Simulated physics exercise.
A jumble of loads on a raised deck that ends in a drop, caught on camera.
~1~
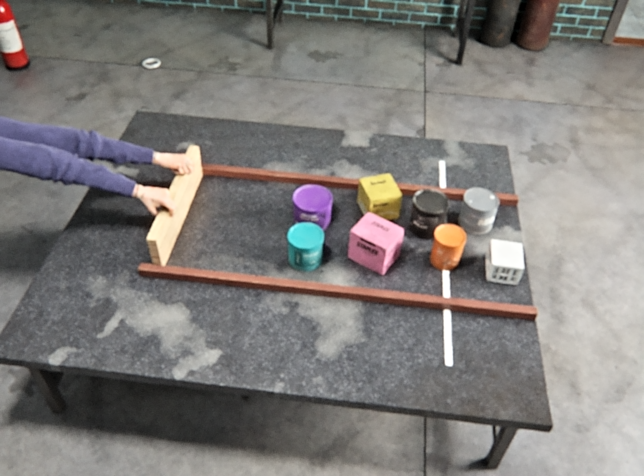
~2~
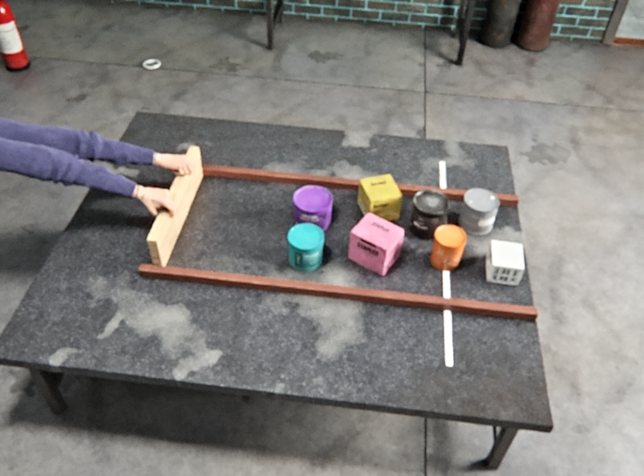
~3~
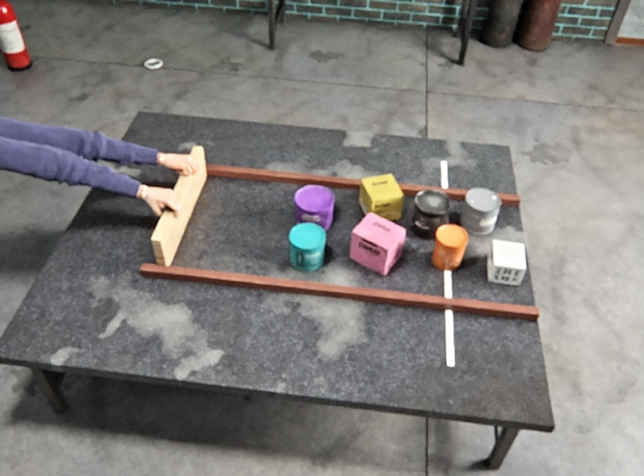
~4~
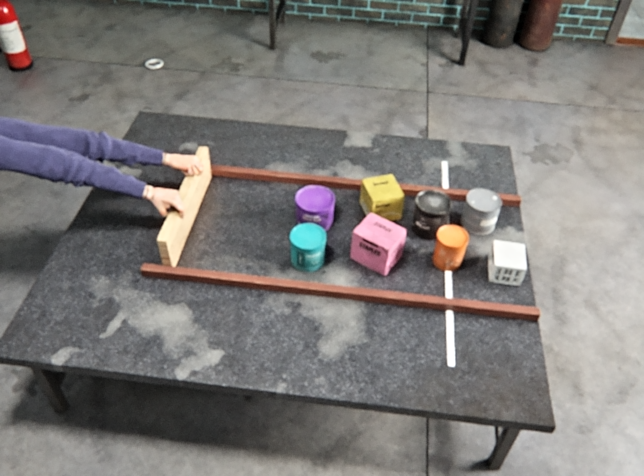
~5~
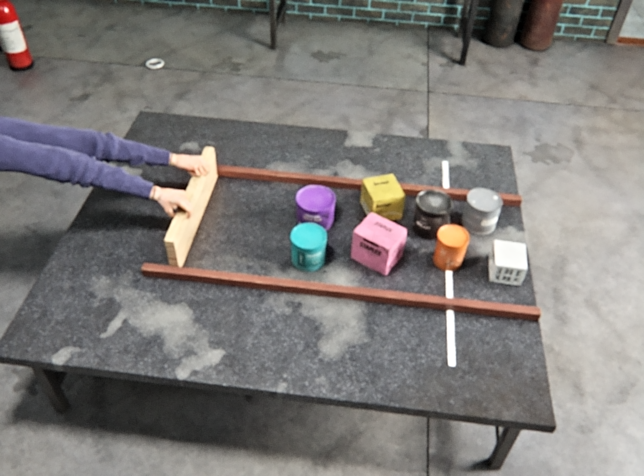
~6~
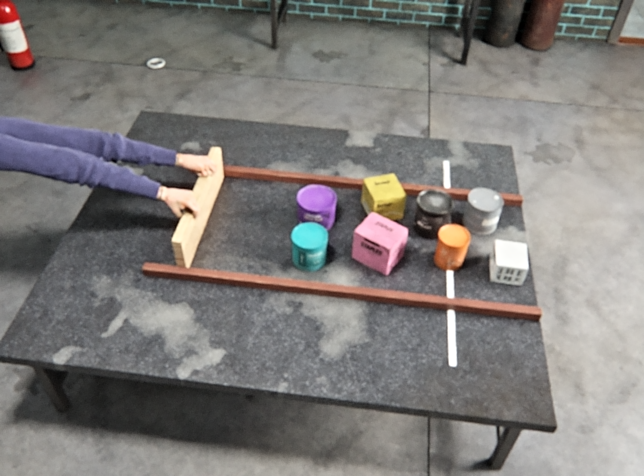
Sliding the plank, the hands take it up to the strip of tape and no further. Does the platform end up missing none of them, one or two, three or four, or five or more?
The tally of falls will come to a mere one or two.
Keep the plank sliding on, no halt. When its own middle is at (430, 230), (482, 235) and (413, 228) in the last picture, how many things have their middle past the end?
Respectively, 1, 4 and 0.
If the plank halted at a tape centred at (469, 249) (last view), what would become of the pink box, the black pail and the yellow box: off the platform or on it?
The pink box remains in place; as for the black pail, it remains in place; and the yellow box remains in place.
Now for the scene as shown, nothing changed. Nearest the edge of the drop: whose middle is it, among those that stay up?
Answer: The orange pail.
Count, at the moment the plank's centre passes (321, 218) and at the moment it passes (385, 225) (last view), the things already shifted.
By then 2, and 6.
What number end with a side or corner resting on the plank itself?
In contact: 3.
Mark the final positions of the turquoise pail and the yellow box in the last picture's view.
Final spots - turquoise pail (470, 266), yellow box (467, 200).
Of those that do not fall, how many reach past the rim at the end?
The count is 1.
Early on, none off yet; white crate at rest near (508, 263); grey canister at rest near (482, 211); orange pail at rest near (451, 248).
A while later, none off yet; white crate travelled a little near (520, 265); grey canister travelled a little near (492, 210); orange pail travelled about its own width near (491, 255).
Finally, the number that fall off is one or two; lost, grey canister and white crate.
